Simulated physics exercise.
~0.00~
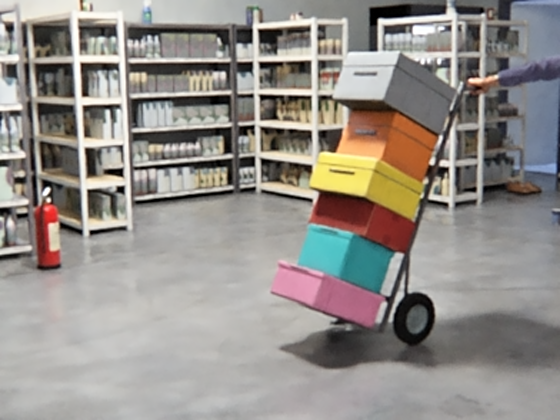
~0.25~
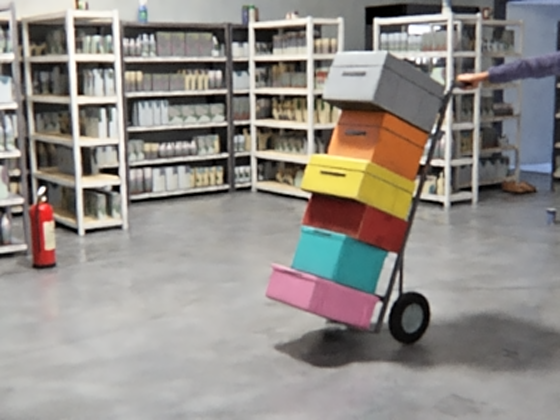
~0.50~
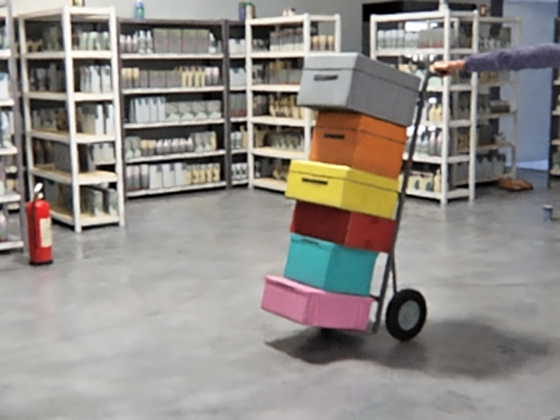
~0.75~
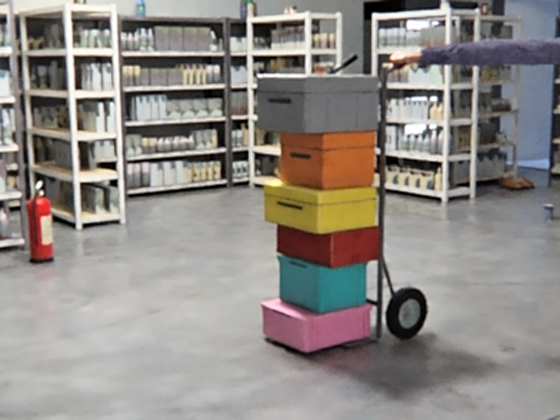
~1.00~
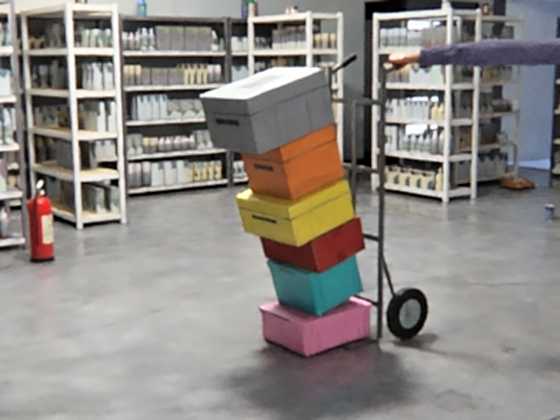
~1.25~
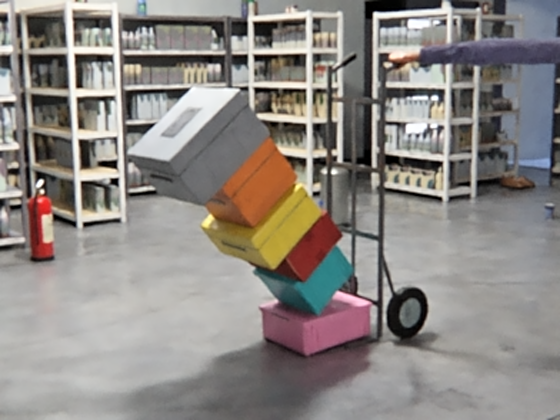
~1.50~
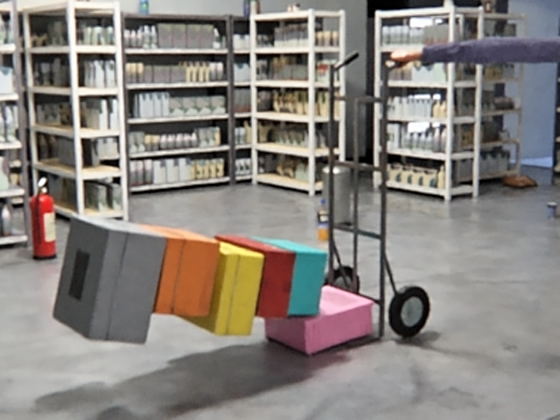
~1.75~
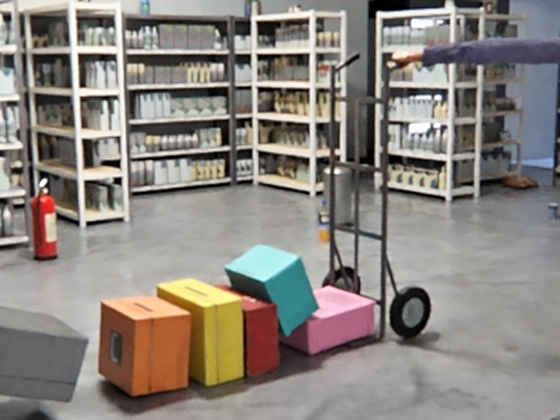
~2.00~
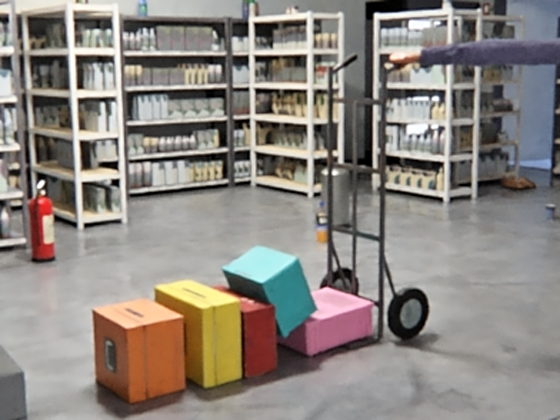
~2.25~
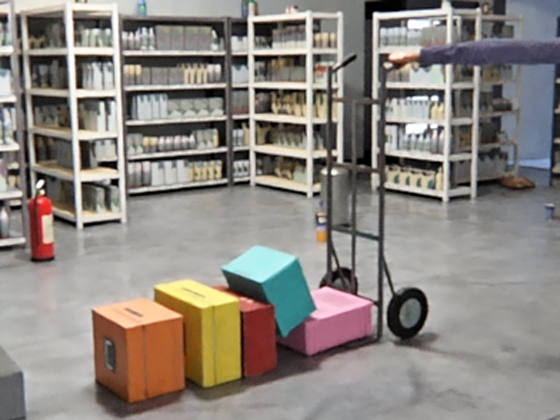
The footage shows a hand tipping a sack truck upright with six stacked coloured boxes, which then topple left off it. The grey one tumbles farthest, orange, yellow and red land in a row on the floor, and turquoise rests tilted against pink, still at the truck's base.
